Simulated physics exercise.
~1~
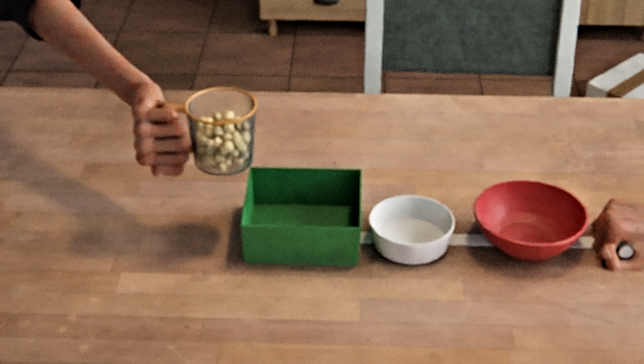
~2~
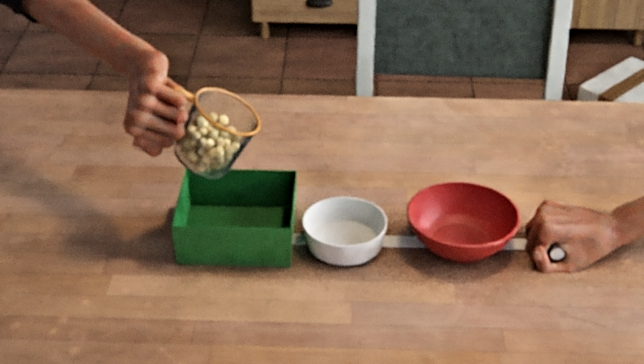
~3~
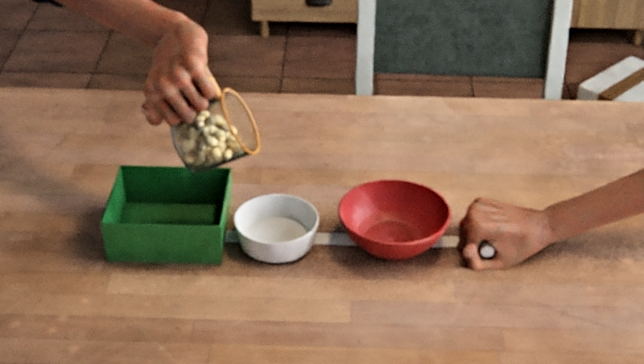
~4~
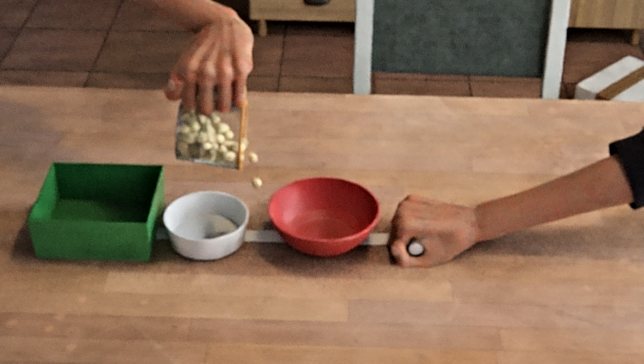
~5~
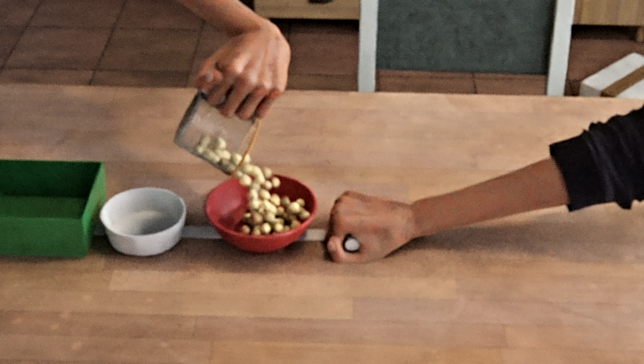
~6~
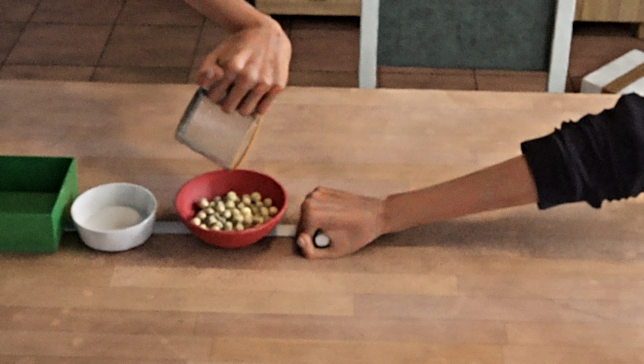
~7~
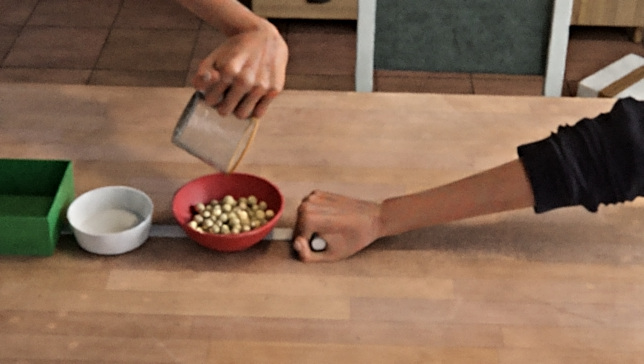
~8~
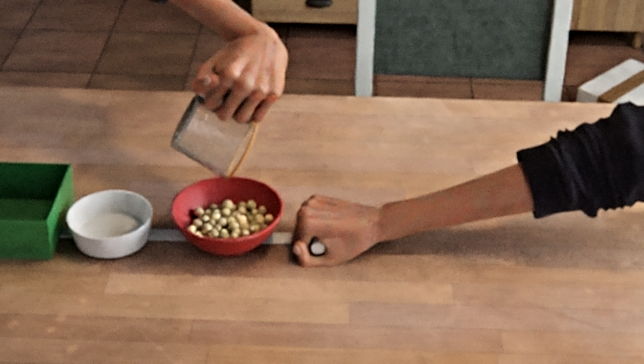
Three joined dishes slide left as a hand tips a cup, filling the red bowl with nuts.
